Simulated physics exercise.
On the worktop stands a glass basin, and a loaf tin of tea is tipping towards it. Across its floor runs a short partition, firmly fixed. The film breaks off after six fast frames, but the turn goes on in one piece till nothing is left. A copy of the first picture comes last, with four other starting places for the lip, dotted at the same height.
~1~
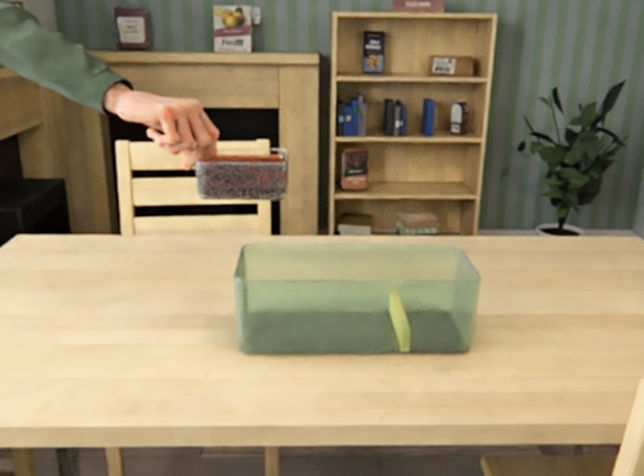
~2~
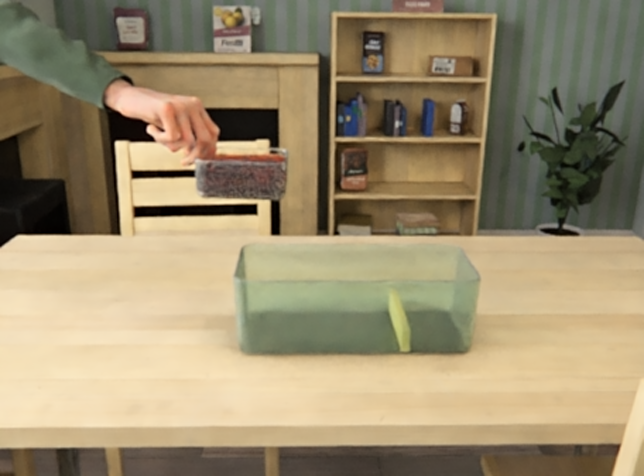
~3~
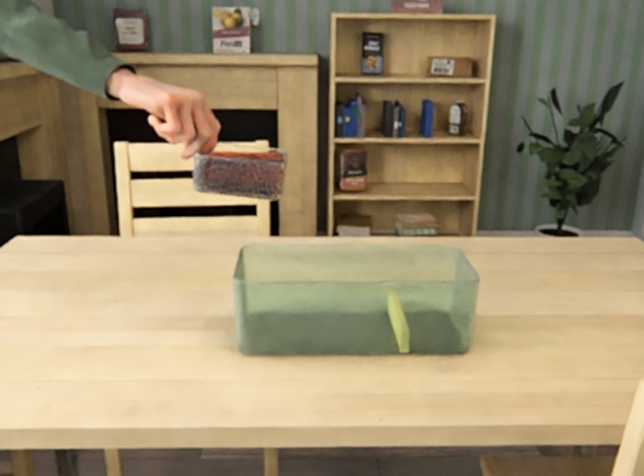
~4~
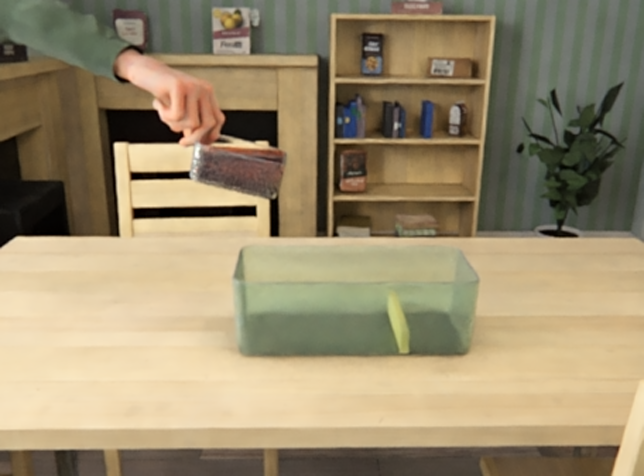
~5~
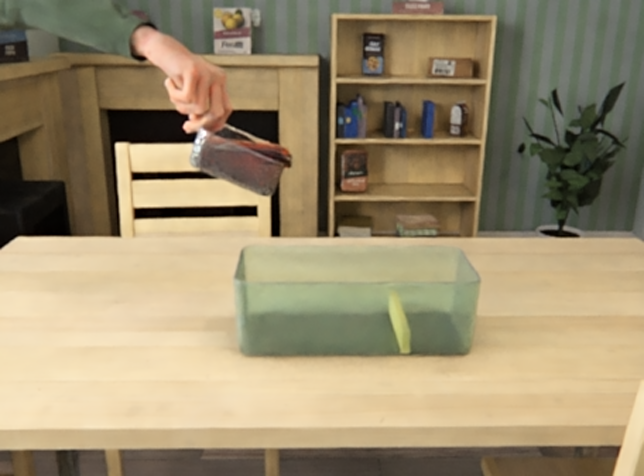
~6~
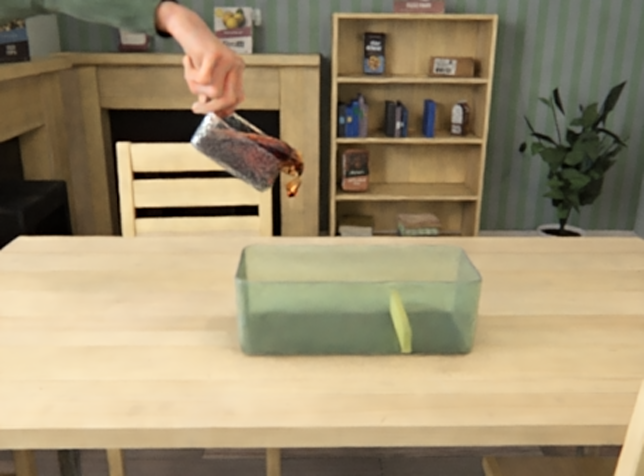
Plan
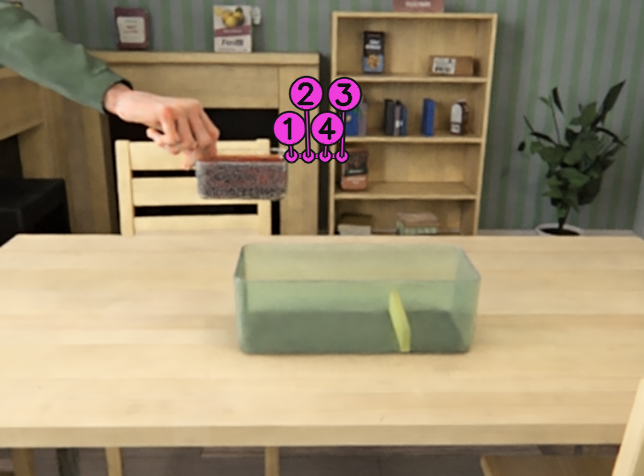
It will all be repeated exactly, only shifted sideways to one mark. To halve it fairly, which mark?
Dot 4.
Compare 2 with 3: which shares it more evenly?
That would be 3.
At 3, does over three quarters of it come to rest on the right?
No.
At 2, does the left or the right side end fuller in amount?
The left side.
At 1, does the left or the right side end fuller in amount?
More ends on the left.
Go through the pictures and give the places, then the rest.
In the first picture, upright, lip at (285, 155); basin from (239, 350) to (471, 350); top of the wall at (399, 308); nothing has left yet.
In the second picture, upright, lip at (285, 156); nothing has left yet.
In the third picture, tipped about 6°, lip at (284, 157); nothing has left yet.
In the fourth picture, tipped about 14°, lip at (284, 157); nothing has left yet.
In the fifth picture, tipped about 23°, lip at (285, 157); tea is over the lip, down to (289, 162).
In the sixth picture, tipped about 35°, lip at (286, 157); tea is over the lip, down to (293, 191).
On the marked copy, 1 at (291, 155); 2 at (308, 156); 3 at (341, 156); 4 at (325, 156).
Choosing 1, about 89 % ends left of the wall and 9 % right of it; 3 % is lost outside.
Choosing 2, about 82 % ends left of the wall and 16 % right of it.
Choosing 3, about 33 % ends left of the wall and 65 % right of it.
Choosing 4, about 48 % ends left of the wall and 50 % right of it.
